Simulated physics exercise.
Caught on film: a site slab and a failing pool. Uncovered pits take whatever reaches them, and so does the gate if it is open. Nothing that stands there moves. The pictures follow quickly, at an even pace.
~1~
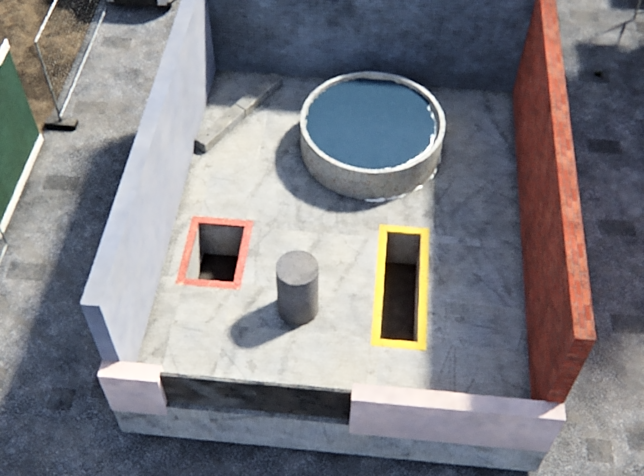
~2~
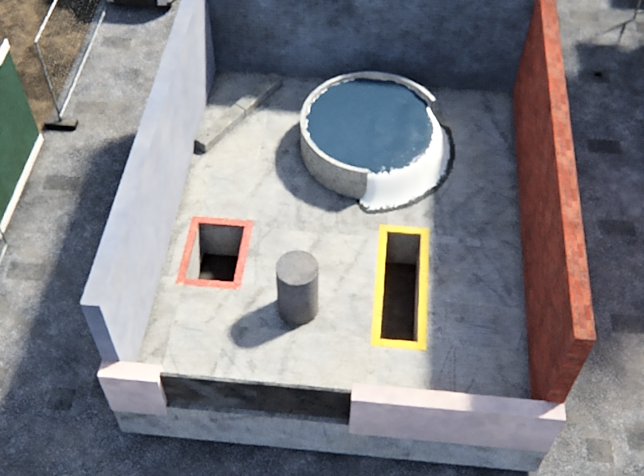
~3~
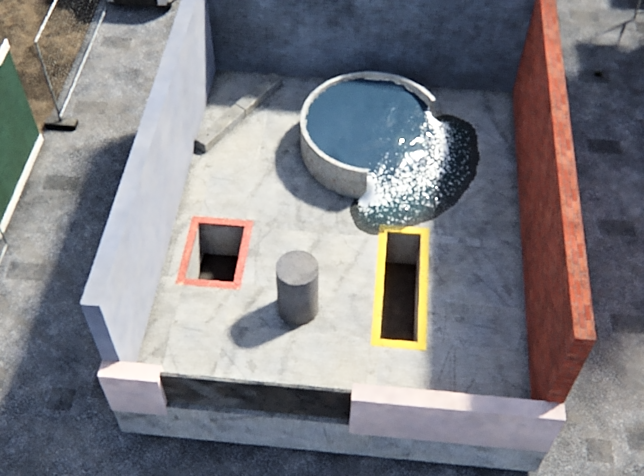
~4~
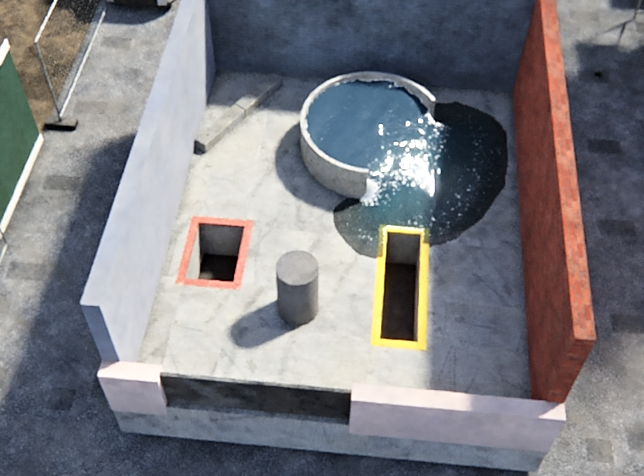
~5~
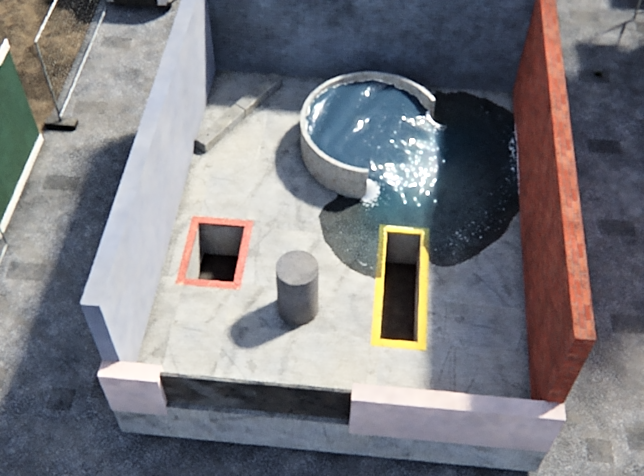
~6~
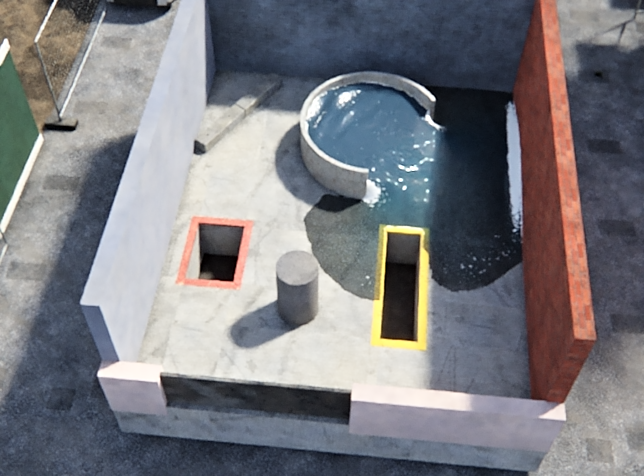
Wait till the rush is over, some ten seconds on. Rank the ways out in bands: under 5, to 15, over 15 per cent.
One by one: The gate takes less than 5 %; the yellow pit takes more than 15 %; the red pit takes between 5 and 15 %.
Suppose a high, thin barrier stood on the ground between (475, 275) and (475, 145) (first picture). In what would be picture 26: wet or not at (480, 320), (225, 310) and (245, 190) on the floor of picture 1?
In that order: Wet, not flooded, free of water.
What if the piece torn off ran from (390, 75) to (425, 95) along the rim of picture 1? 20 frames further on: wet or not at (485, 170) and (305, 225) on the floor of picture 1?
In that order: Under water, clear.
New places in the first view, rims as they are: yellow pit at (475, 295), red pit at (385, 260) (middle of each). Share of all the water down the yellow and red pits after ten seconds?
Roughly, in per cent: Yellow 45, red 15.
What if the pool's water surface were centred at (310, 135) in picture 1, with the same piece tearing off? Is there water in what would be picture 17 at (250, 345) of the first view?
Verdict: Not flooded.
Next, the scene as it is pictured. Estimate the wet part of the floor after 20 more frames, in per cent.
I make it 50 per cent.
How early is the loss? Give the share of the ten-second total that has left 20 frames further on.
Roughly 30 per cent.
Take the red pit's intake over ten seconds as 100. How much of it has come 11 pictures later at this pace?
About 0 per cent.
A moment on, water covers 30 % of the floor; the gate 0 %, the yellow pit 6 %, the red pit 0 %.
Next, water covers 35 % of the floor; the gate 0 %, the yellow pit 8 %, the red pit 0 %.
Then, water covers 50 % of the floor; the gate 0 %, the yellow pit 12 %, the red pit 0 %.
Later, water covers 85 % of the floor; the gate 0 %, the yellow pit 22 %, the red pit 2 %.
In the end, water covers 95 % of the floor; the gate 0 %, the yellow pit 34 %, the red pit 11 %.
